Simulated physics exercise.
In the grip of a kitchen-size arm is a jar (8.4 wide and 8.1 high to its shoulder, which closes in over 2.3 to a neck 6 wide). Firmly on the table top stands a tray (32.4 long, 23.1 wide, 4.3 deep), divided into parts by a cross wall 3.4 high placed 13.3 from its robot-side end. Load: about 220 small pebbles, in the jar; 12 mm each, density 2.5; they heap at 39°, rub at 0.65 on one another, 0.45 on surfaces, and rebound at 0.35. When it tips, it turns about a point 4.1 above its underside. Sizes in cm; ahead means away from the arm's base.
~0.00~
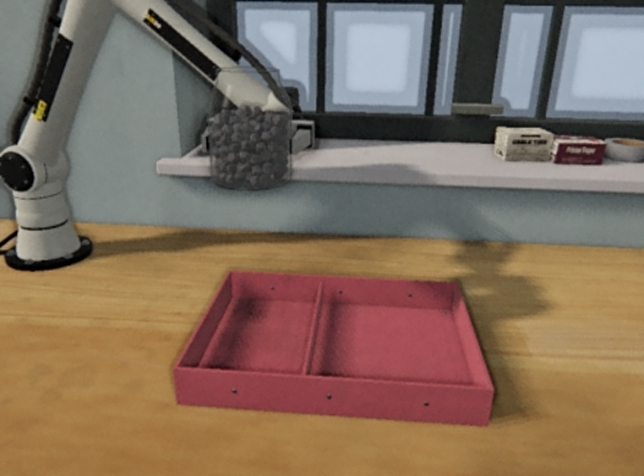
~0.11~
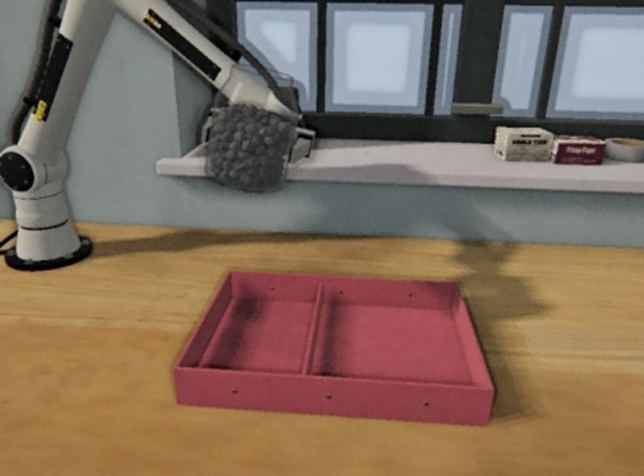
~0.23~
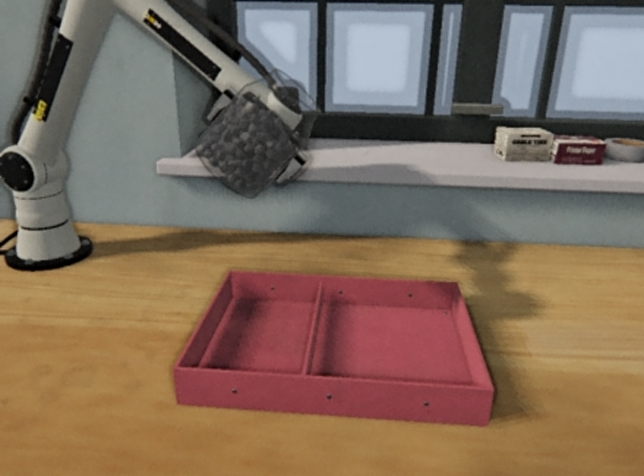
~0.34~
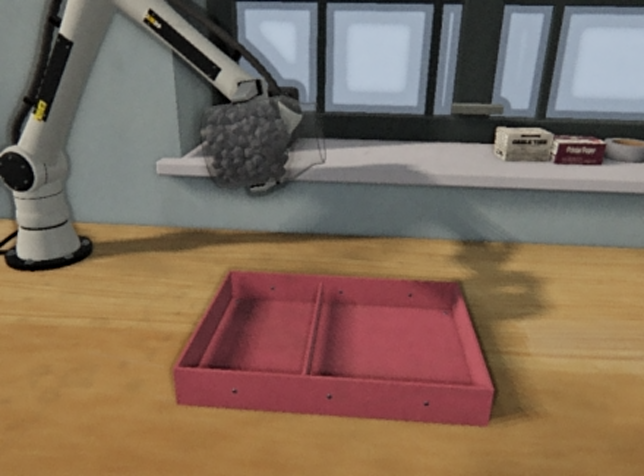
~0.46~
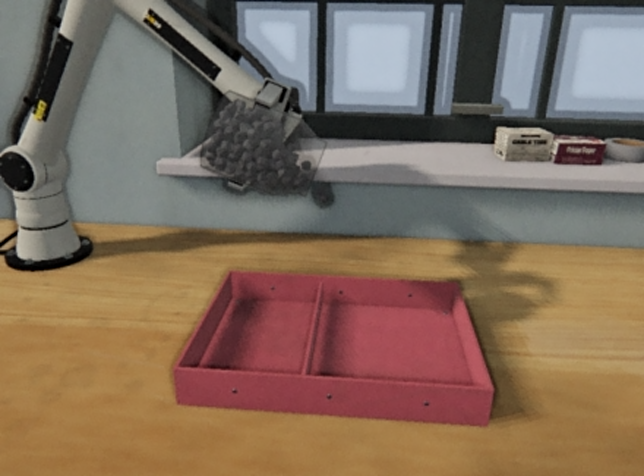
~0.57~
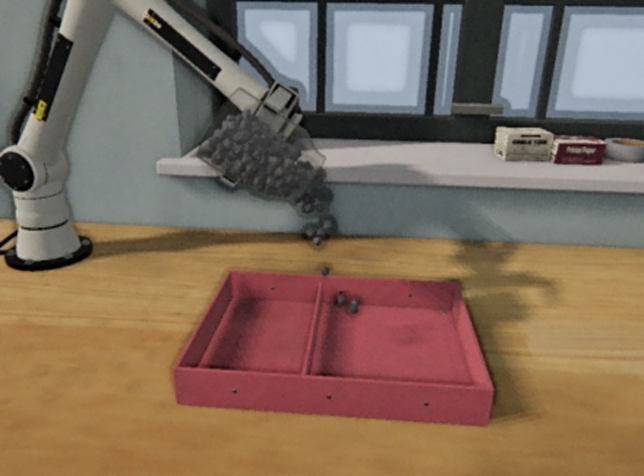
A wooden table top below a windowsill and dark-framed window is seen from slightly above by a still camera. A white robot arm stands at left, holding a clear jar packed with grey pebbles above a pinkish-red tray divided into two parts, while small boxes and a bowl sit on the sill at right. The arm tilts the jar steadily rightward, and pebbles begin trickling out, a few landing in the tray's right-hand part.
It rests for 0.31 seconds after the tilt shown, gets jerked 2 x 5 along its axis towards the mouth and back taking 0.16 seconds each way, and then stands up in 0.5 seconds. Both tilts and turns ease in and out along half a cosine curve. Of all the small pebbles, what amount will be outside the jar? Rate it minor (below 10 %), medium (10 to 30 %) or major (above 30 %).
Major.
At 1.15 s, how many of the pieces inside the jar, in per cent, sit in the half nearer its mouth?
About 70 %.
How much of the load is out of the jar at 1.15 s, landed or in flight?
Some 30 per cent.
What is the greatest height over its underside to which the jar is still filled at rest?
Top of the fill, from jar underside: Approx. 6.5 cm.
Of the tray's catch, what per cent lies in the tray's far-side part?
I'd guess near 95 in a hundred.
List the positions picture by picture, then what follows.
The first picture shows jar middle at (251, 144), upright; upper third of the load around (248, 126), from x 215 to 285, top at y 110; 223 in the jar.
The second picture shows jar middle at (251, 144), tipped 12°; upper third of the load around (251, 127), from x 215 to 290, top at y 110.
The third picture shows jar middle at (251, 144), tipped 42°; upper third of the load around (248, 126), from x 205 to 290, top at y 105.
The fourth picture shows jar middle at (251, 143), tipped 80°; upper third of the load around (247, 124), from x 210 to 285, top at y 110.
The fifth picture shows jar middle at (251, 143), tipped 110°; upper third of the load around (242, 127), from x 210 to 325, top at y 105; 221 in the jar, 2 in flight or on a rim.
The sixth picture shows jar middle at (251, 143), tipped 122°; upper third of the load around (242, 138), from x 210 to 355, top at y 115; 211 in the jar, 3 in the far-side part, 9 in flight or on a rim.
By 1.15 s, tipped 122°, highest piece 27 above the table; 158 in the jar, 51 in the far-side part, 14 in flight or on a rim.
By 1.73 s, tipped 76°, highest piece 28 above the table; 126 in the jar, 89 in the far-side part, 6 in the robot-side part, 2 in flight or on a rim.
By 2.22 s, upright, highest piece 28 above the table; 126 in the jar, 91 in the far-side part, 6 in the robot-side part.
By 2.92 s, upright, highest piece 28 above the table; 126 in the jar, 91 in the far-side part, 6 in the robot-side part.
Final count, 126 in the jar, 91 in the far-side part, 6 in the robot-side part. That is 43 % outside the jar.
